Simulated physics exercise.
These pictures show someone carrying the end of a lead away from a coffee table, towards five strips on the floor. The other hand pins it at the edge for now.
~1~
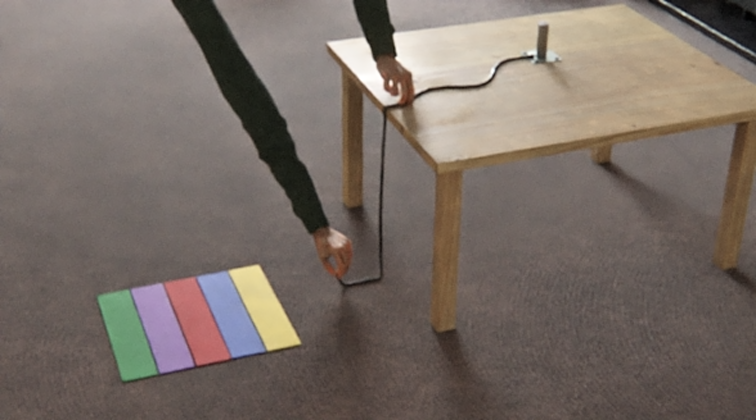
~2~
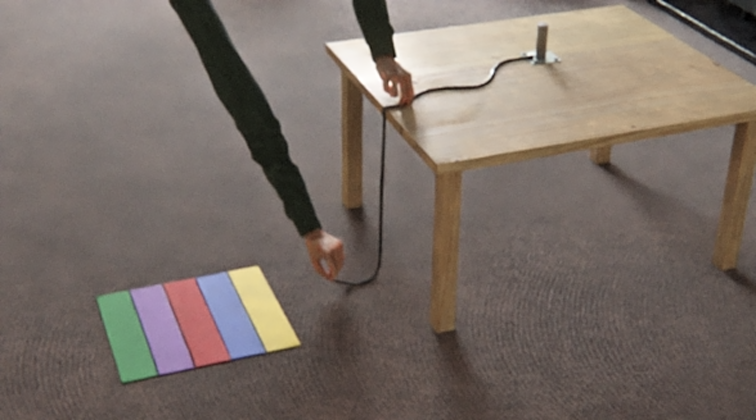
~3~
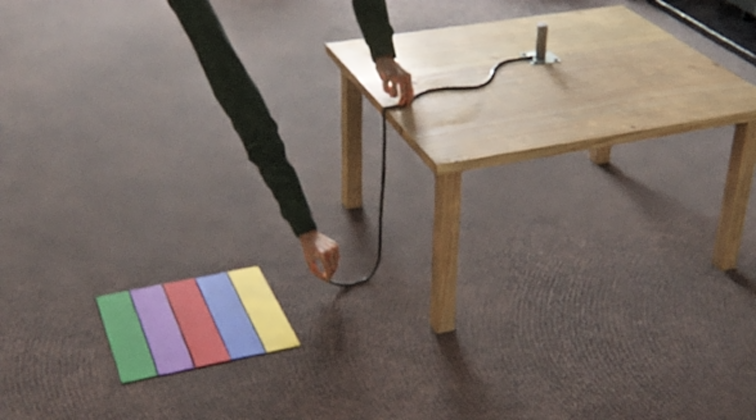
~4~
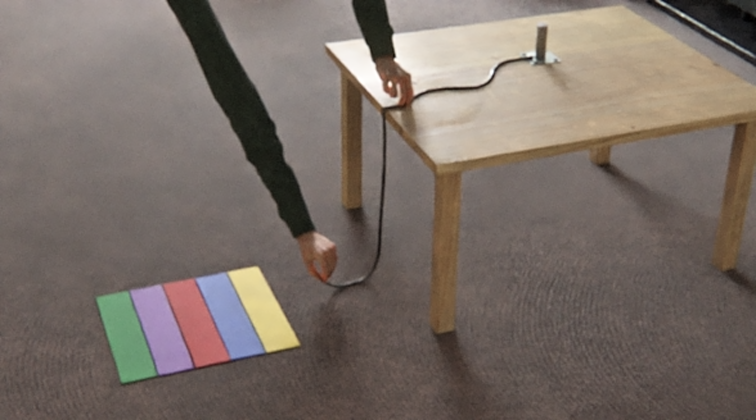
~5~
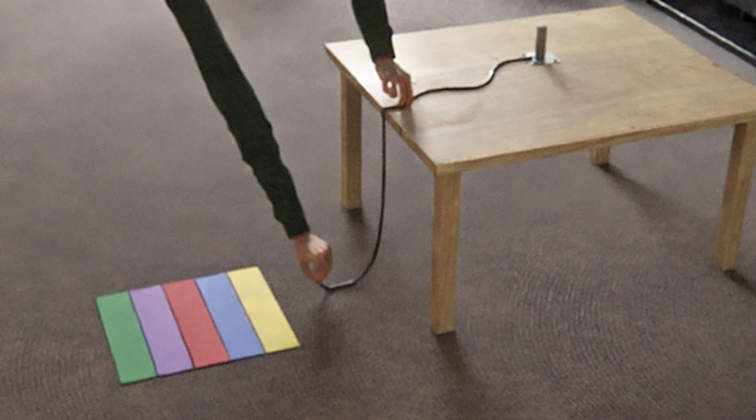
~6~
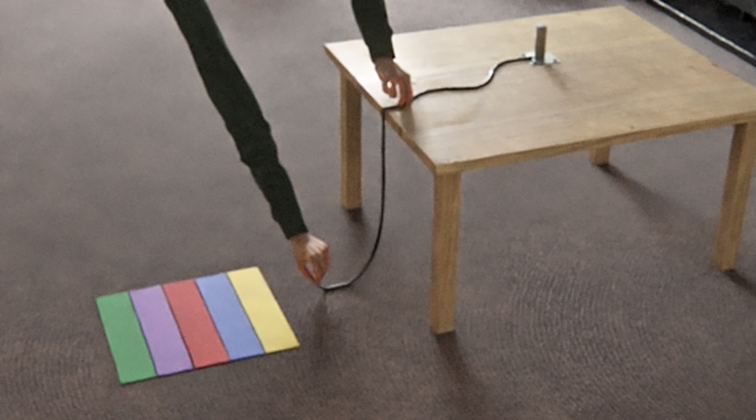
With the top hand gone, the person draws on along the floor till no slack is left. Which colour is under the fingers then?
The end stops over the red strip.
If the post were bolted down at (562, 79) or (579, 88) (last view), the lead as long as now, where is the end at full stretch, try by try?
In that order: (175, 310) and (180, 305).
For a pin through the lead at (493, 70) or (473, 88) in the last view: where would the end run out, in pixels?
The places are (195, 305) and (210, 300).
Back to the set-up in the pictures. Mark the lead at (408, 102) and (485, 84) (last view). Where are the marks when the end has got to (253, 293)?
They go to (381, 101) and to (459, 78).
A little later, end near (254, 293); over yellow.
Next, end near (212, 301); over blue.
When it is tight, end near (188, 306); over red. It gets as far as the red strip.
